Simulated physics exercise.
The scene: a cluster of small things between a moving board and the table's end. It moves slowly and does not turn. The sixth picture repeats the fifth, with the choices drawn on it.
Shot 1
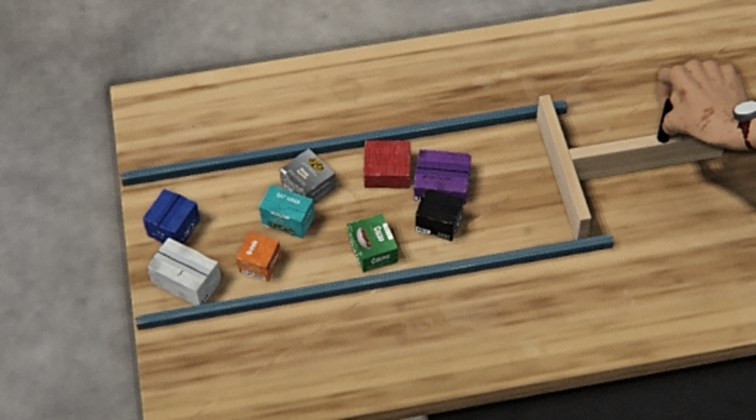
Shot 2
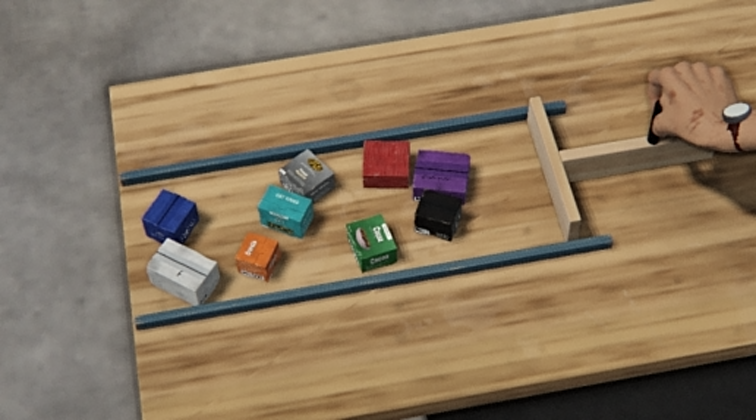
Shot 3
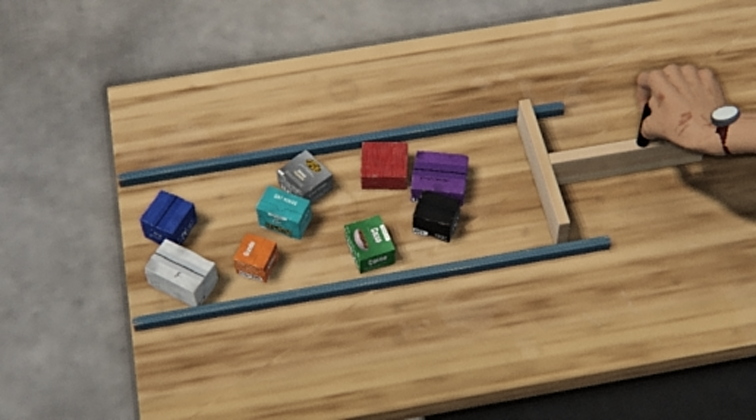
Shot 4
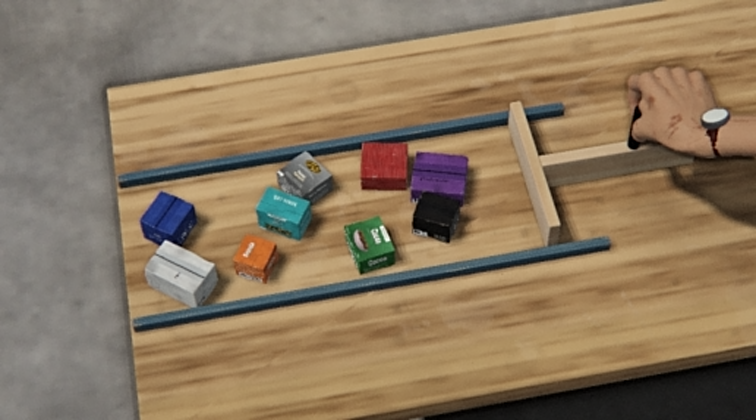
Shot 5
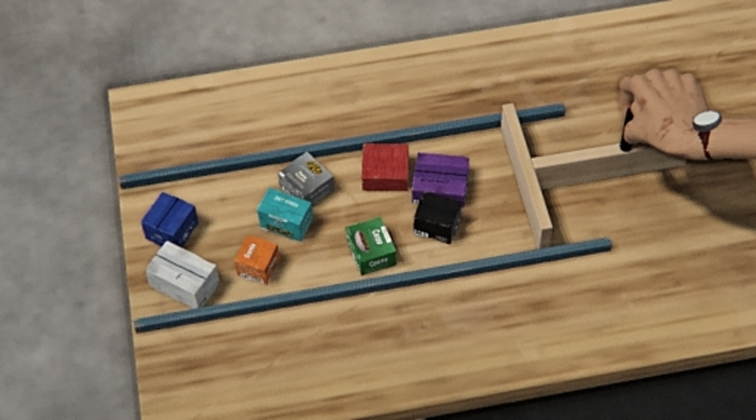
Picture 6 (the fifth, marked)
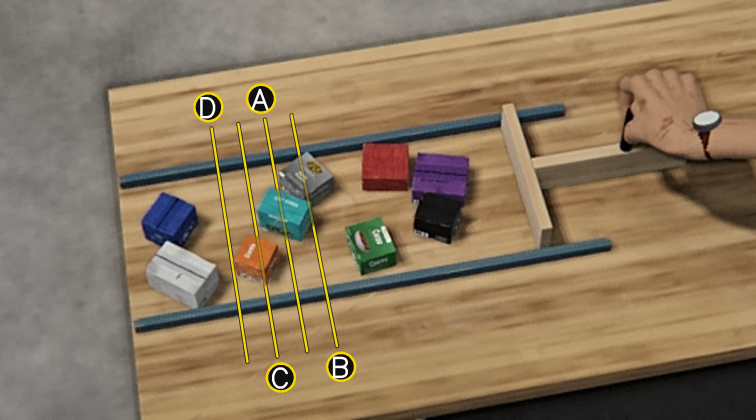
The footage shows a hand with a wristwatch slowly pushing a wooden T-shaped board leftward between two blue rails on a wooden table, while the small colored boxes scattered ahead of it stay essentially still, untouched by the board.
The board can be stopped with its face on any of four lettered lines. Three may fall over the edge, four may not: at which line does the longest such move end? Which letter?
The farthest such stop is D.
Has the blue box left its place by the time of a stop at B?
No.
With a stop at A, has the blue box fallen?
By then, no.
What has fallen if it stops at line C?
It is the white box.
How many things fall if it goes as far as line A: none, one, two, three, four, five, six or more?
The count is none.
On the copy, A at (285, 229); B at (313, 224); C at (257, 233); D at (228, 238).
On D. First, board (421, 182); red block (341, 172); green box (366, 247).
Then, board (314, 200); white box (172, 277); orange packet (224, 270).
Finally, board (230, 214); white box over the edge; blue box over the edge; two fallen.
By contrast, A is within the limit but short; B is within the limit but short; C is within the limit but short.
